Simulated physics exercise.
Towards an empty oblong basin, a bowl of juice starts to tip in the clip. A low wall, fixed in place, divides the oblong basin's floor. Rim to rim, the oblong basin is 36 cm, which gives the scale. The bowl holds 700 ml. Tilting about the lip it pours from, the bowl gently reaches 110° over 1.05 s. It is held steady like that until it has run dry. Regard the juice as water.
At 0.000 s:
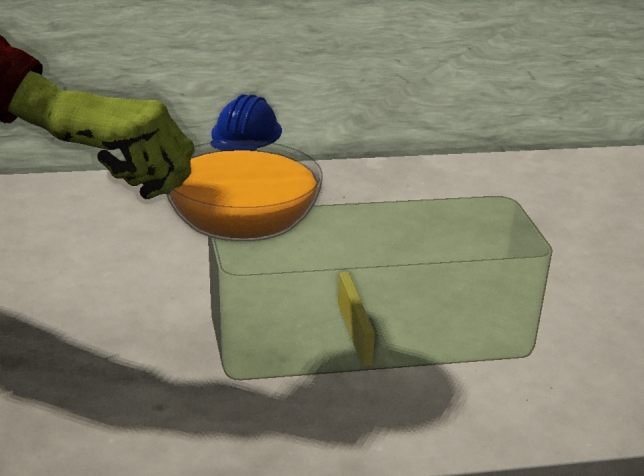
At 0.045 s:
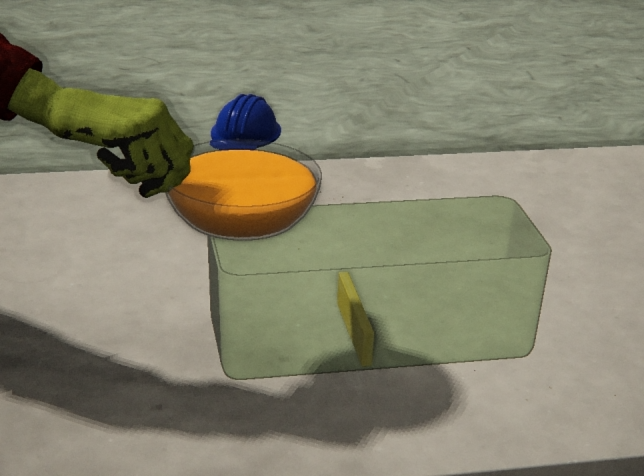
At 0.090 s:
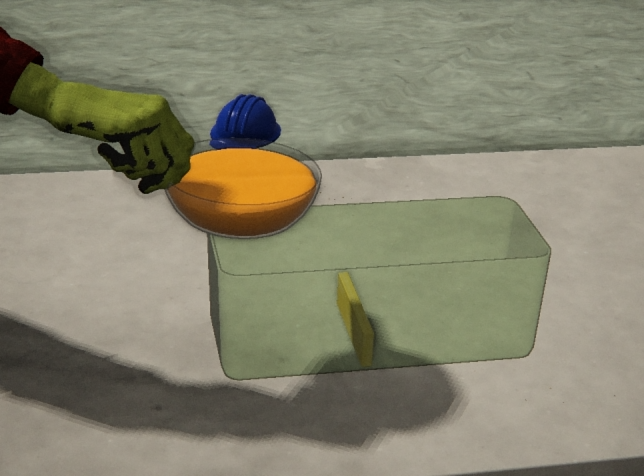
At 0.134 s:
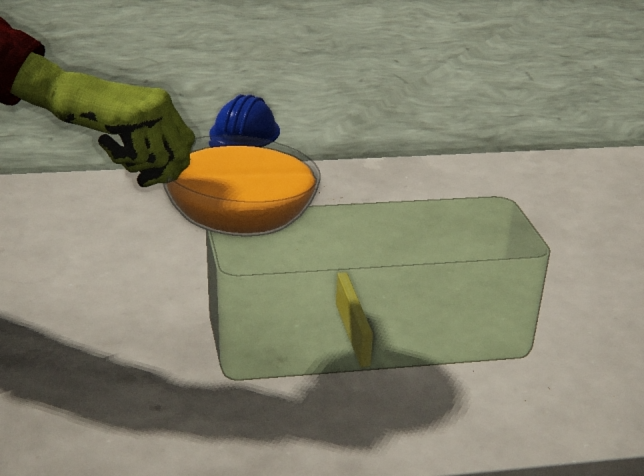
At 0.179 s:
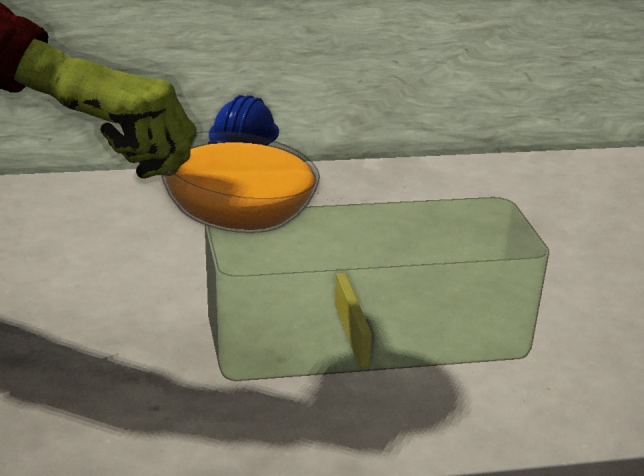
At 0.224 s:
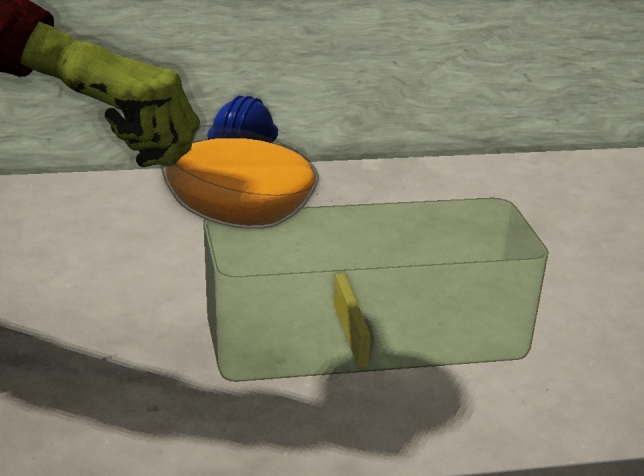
On a pale tabletop, a green-gloved hand slowly tilted a clear bowl of orange juice slightly to the right above an empty, see-through oblong basin with a low yellow wall inside, near a blue object.
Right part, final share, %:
90 %.
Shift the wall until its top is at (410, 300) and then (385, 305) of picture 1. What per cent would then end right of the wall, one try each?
I'd say 50 percent on the first go, 80 percent on the next.
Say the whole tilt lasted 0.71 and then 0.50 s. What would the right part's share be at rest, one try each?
About 80 %, then about 70 %.
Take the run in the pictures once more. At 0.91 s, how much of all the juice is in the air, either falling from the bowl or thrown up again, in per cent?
Roughly 3 per cent.
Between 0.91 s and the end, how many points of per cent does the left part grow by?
That is roughly 1 in a hundred of the whole.
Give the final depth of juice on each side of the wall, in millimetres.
Depths at rest: Left around 2 mm, right around 24 mm.
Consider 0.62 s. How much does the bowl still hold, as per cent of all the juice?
Roughly 30 per cent.
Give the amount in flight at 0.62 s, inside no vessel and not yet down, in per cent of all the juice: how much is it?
My guess is roughly 44 %.
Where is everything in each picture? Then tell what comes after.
In the first frame, it leans 0°; its right rim is at (320, 170); the juice meets the walls at (166, 183) and (316, 175); the oblong basin's rim runs from (214, 245) to (533, 226); the wall's top is at (356, 303).
In the second frame, it leans 1°; its right rim is at (319, 170); the juice meets the walls at (166, 182) and (315, 174).
In the third frame, it leans 2°; its right rim is at (319, 171); the juice meets the walls at (166, 180) and (314, 173).
In the fourth frame, it leans 4°; its right rim is at (318, 171); the juice meets the walls at (165, 177) and (314, 171).
In the fifth frame, it leans 8°; its right rim is at (317, 172); the juice meets the walls at (164, 172) and (313, 168).
In the sixth frame, it leans 12°; its right rim is at (315, 172); the juice meets the walls at (165, 167) and (314, 165).
After 0.62 s the tilt is 71° and 30 per cent is still to pour, 3 is left of the wall and 23 right of it.
After 0.91 s the tilt is 106° and 0 per cent is still to pour, 8 is left of the wall and 89 right of it.
After 1.22 s the tilt is 110° and 0 per cent is still to pour, 9 is left of the wall and 90 right of it.
After 1.55 s the tilt is 110° and 0 per cent is still to pour, 9 is left of the wall and 90 right of it.
In the end 9 per cent lies left of the wall, 90 right of it and 1 outside.
